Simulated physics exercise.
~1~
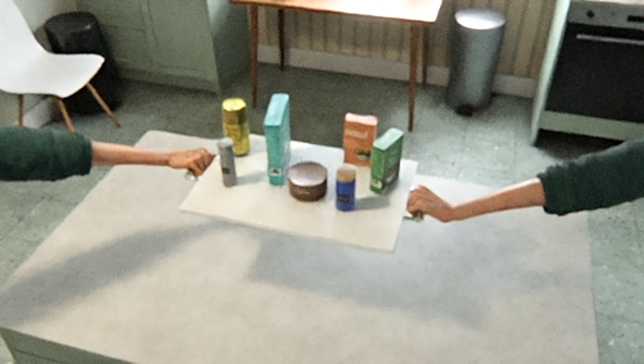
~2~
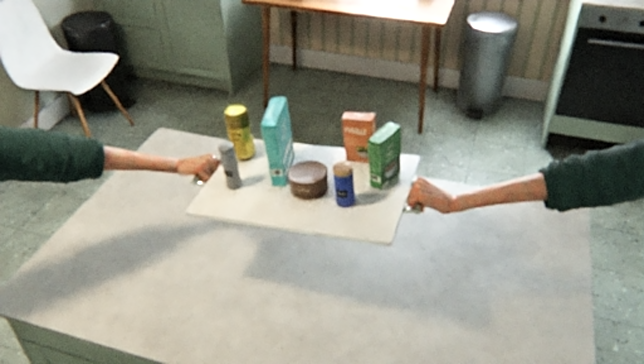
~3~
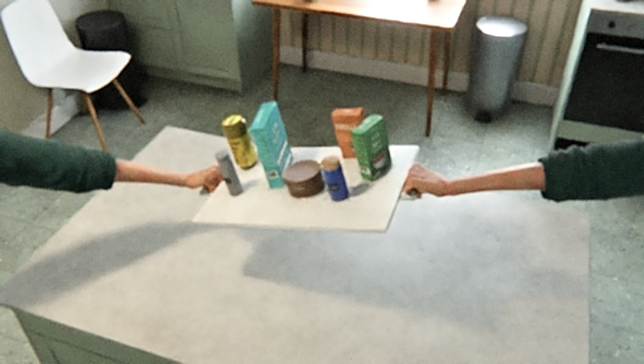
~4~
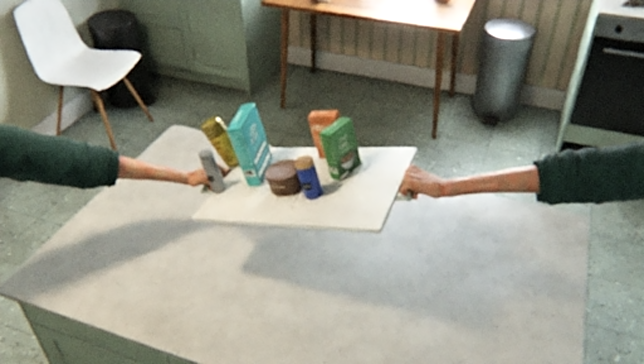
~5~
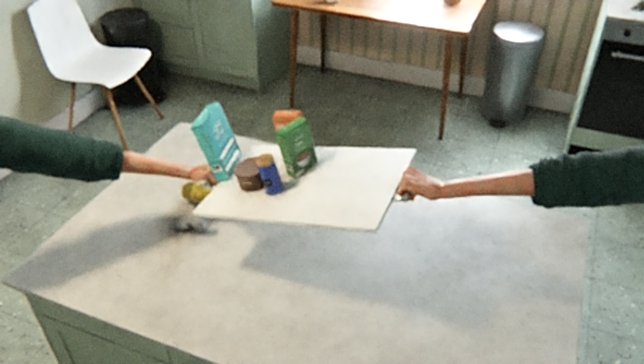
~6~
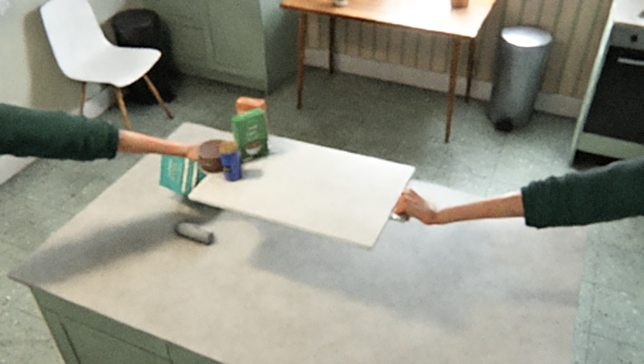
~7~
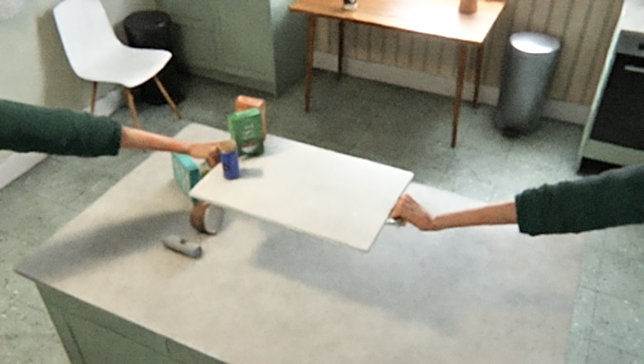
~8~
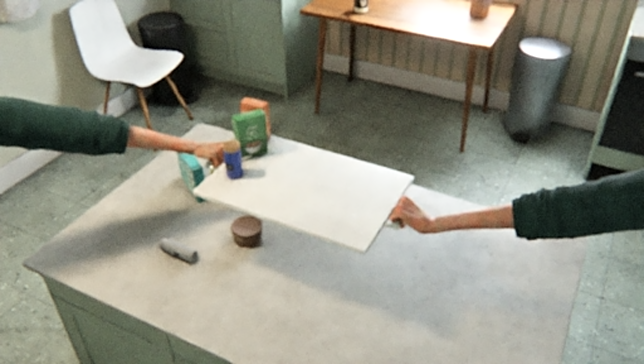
In a kitchen, two hands tipped a flat white board of packets and containers down to the left, and the items slid until the yellow can, grey shaker, turquoise packet and brown tub went off, leaving three standing near the left edge.
